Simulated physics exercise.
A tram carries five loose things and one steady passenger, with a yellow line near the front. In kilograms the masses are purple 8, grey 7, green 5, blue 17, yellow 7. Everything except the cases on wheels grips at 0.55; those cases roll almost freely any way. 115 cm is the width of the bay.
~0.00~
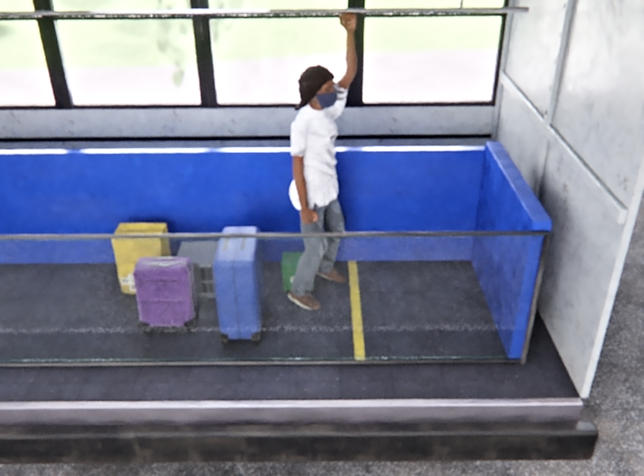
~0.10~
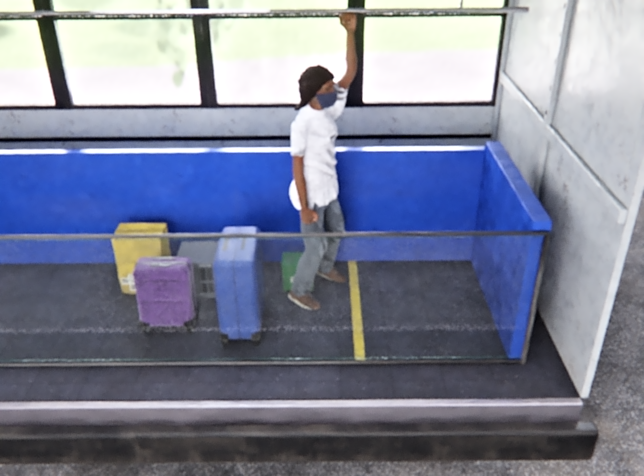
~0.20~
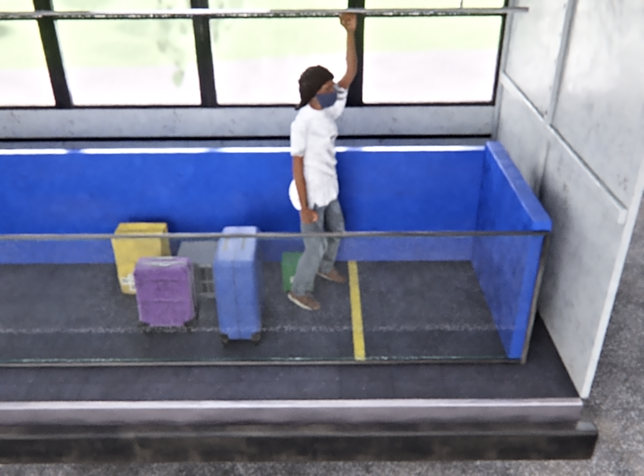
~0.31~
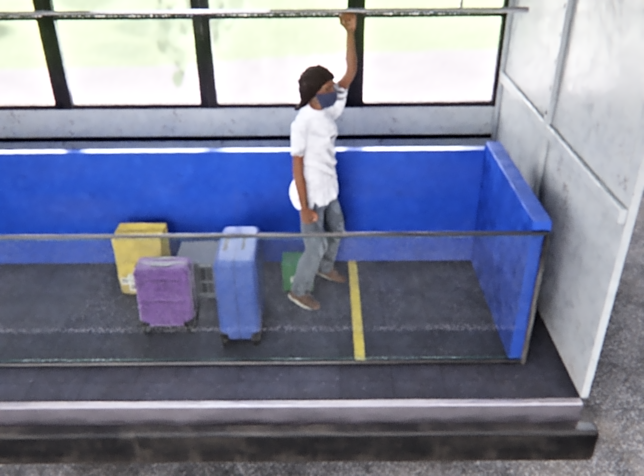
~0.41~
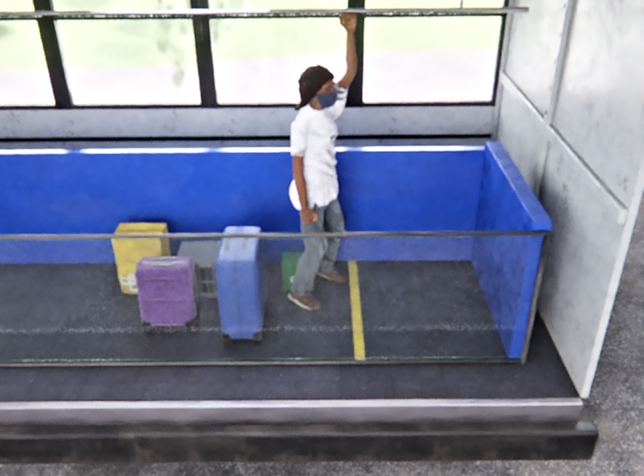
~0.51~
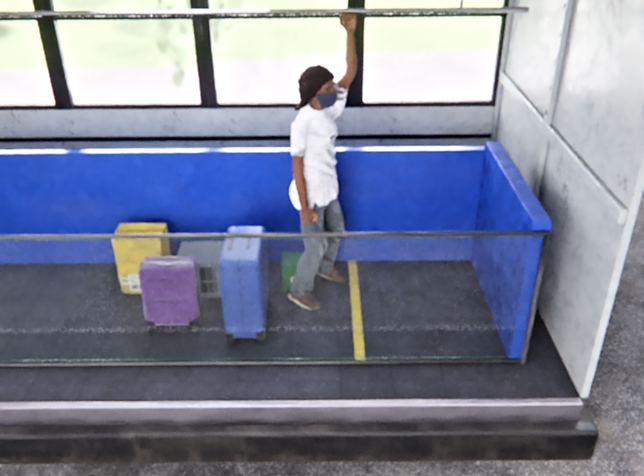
Tram interior with a masked passenger holding the overhead rail, standing still as purple and blue wheeled cases creep slightly right.
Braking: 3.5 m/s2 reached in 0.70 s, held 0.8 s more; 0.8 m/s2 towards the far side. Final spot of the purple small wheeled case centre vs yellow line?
Centre past the yellow line.
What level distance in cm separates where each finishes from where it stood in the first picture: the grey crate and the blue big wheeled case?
Distances - grey crate 0, blue big wheeled case 150.
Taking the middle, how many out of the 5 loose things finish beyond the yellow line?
That comes to 2.
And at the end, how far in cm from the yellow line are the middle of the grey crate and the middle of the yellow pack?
So the grey crate stops 100 cm short, while the yellow pack stops 150 cm short.
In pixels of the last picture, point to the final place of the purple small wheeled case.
In the last picture it ends at roughly (418, 269).
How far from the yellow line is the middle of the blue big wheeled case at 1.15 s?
Some 30 cm short of it.
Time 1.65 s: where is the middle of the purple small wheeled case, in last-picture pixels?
(336, 296).
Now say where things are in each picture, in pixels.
The first picture shows purple small wheeled case (167, 295), yellow pack (144, 259), grey crate (210, 269).
The second picture shows purple small wheeled case (167, 295), yellow pack (144, 259), grey crate (210, 269).
The third picture shows purple small wheeled case (167, 295), yellow pack (144, 259), grey crate (210, 269).
The fourth picture shows purple small wheeled case (167, 295), yellow pack (144, 259), grey crate (210, 269).
The fifth picture shows purple small wheeled case (168, 295), yellow pack (144, 259), grey crate (210, 269).
The sixth picture shows purple small wheeled case (172, 295), yellow pack (144, 259), grey crate (210, 269).
After 0.75 s the purple small wheeled case is 106 cm short of the yellow line, tilted 0°, near (192, 292) in the last picture's view; the yellow pack 148 cm short of the yellow line, tilted 0°.
After 1.15 s the purple small wheeled case is 80 cm short of the yellow line, tilted 0°, near (233, 294) in the last picture's view.
After 1.65 s the purple small wheeled case is 14 cm short of the yellow line, tilted 0°, near (336, 296) in the last picture's view; the yellow pack 148 cm short of the yellow line, tilted 0°.
Final state at 3.1 s, purple small wheeled case crosses the yellow line; grey crate stops short of the yellow line; green tub stops short of the yellow line; blue big wheeled case crosses the yellow line; yellow pack stops short of the yellow line.
